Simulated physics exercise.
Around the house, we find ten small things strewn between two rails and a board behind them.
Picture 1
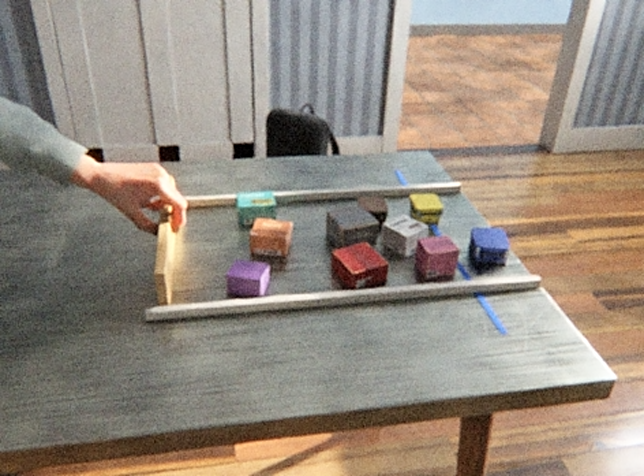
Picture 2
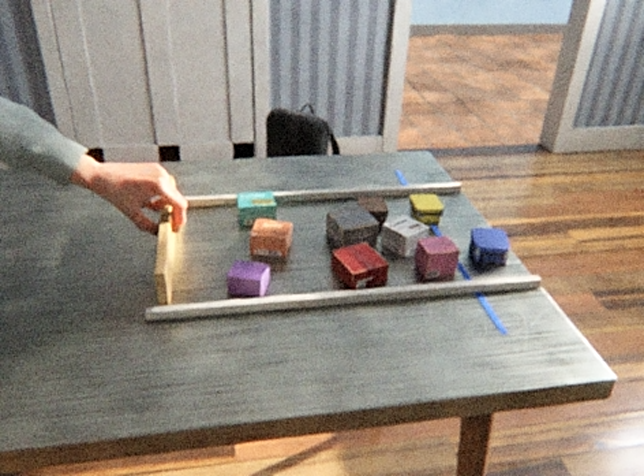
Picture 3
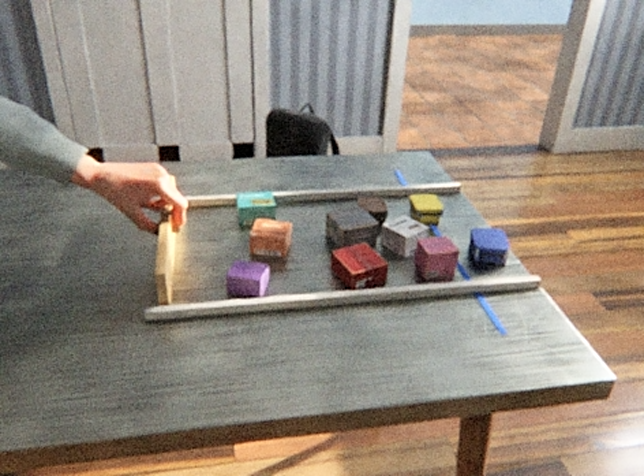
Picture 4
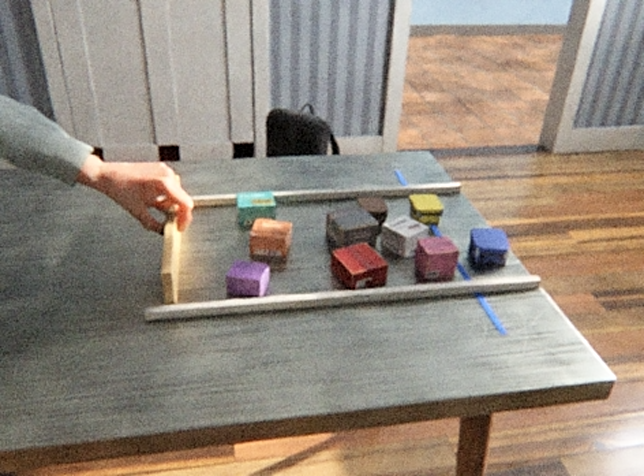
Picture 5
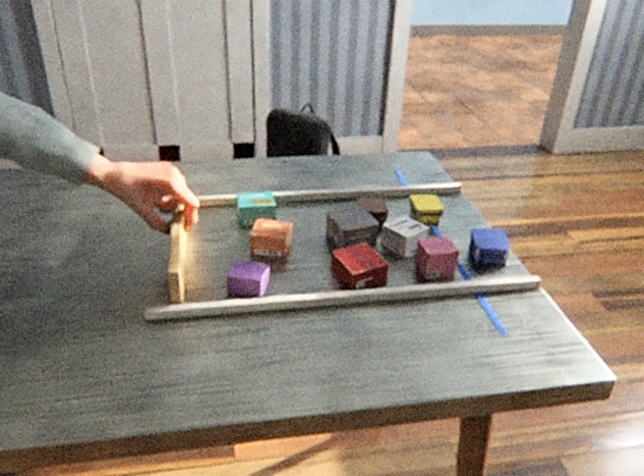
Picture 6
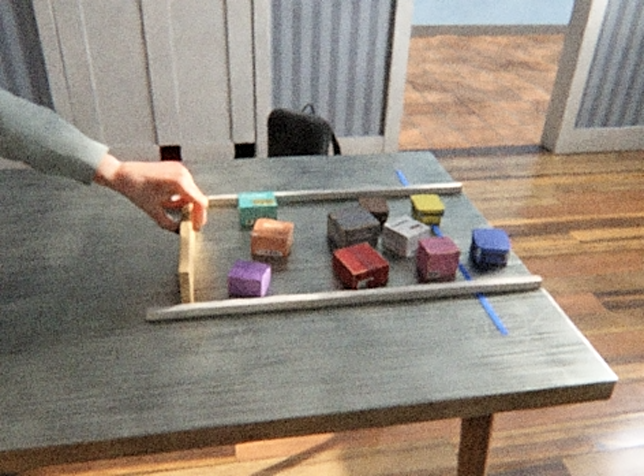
On a grey table, a hand slides a wooden board slightly right toward scattered colourful blocks.
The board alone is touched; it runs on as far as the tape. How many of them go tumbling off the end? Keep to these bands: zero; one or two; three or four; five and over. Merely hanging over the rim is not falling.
After the sweep, the pieces gone from the top come to three or four, as it turns out.
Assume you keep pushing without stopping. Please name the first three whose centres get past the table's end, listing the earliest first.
The blue case goes first, followed by the white box and then the pink box.
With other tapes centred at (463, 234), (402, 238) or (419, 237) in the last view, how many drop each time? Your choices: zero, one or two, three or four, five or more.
Spot one gives five or more, spot two just one or two, spot three just one or two.
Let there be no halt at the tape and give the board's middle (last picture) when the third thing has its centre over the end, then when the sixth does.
The first puts it near (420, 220), the next near (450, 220).
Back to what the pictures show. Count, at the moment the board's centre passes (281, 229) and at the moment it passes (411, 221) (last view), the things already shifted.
Counts: 3 / 10.
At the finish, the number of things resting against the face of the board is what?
3 of them.
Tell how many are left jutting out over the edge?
3 in all.
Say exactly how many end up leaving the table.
4 in total.
Soon after, none off yet; blue case at rest near (490, 247); yellow case at rest near (427, 210); pink box at rest near (438, 257).
Then, none off yet; blue case at rest near (490, 247); yellow case at rest near (427, 210); pink box moving near (443, 257).
Further on, none off yet; blue case on its side near (533, 280); yellow case moved about its own width near (466, 209); pink box moved well along near (510, 253).
At rest, the number that fall off is three or four; fallen, white box, pink box, yellow case and blue case.
